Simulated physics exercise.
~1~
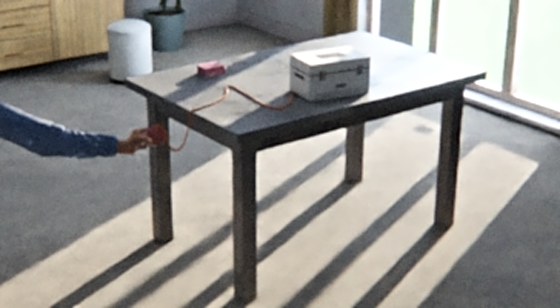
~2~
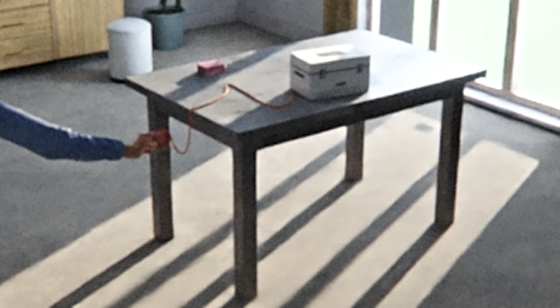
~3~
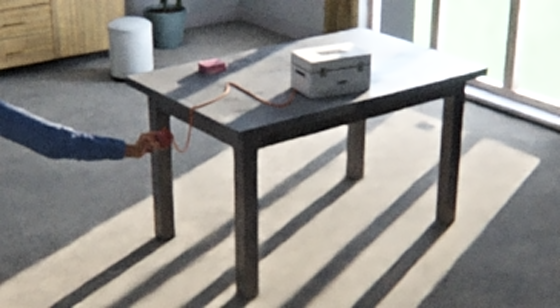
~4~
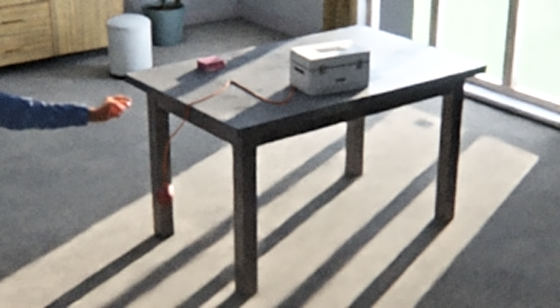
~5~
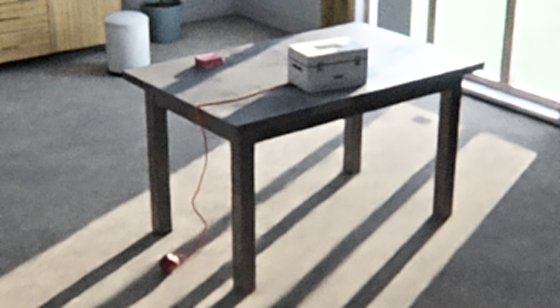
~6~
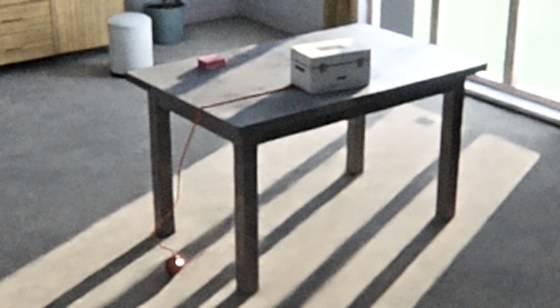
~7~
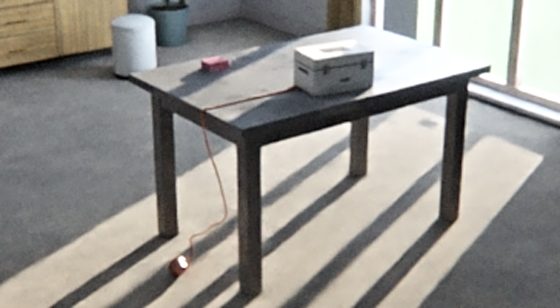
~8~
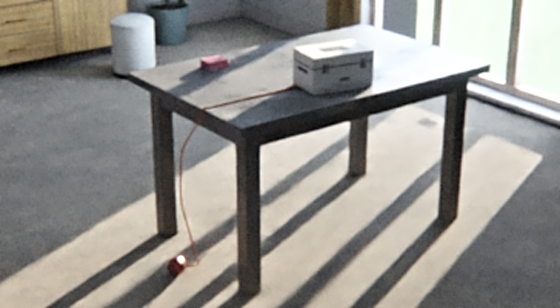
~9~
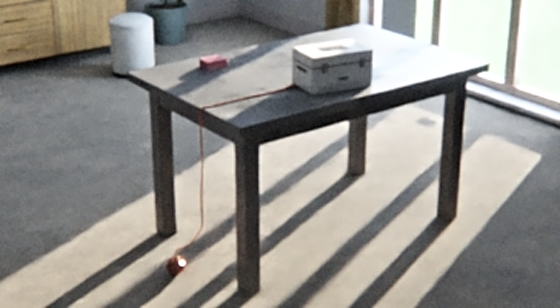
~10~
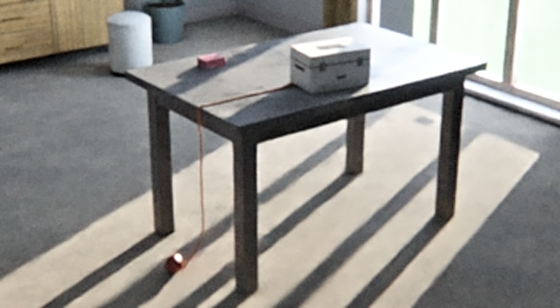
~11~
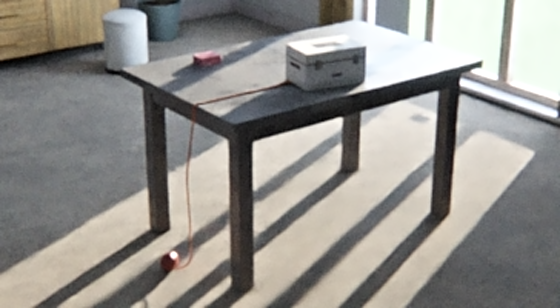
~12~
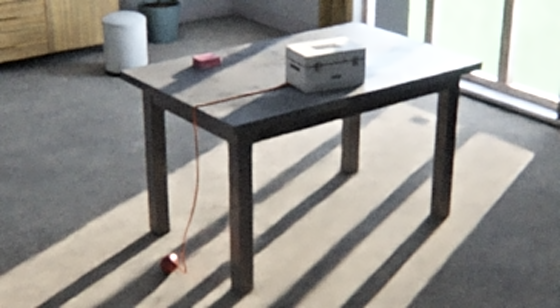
At first, a hand reaches in from the left and holds a small red object just past the near left end of a dark table, with a reddish string running from it across the tabletop toward a white toolbox. A pink box sits nearby on the table. The hand lowers the object slightly, then lets go and draws back out of view. The red object drops beside the table, pulling the string down over the edge. It reaches the sunlit floor and stays there while the string sways a little, and the toolbox and pink box remain in place.
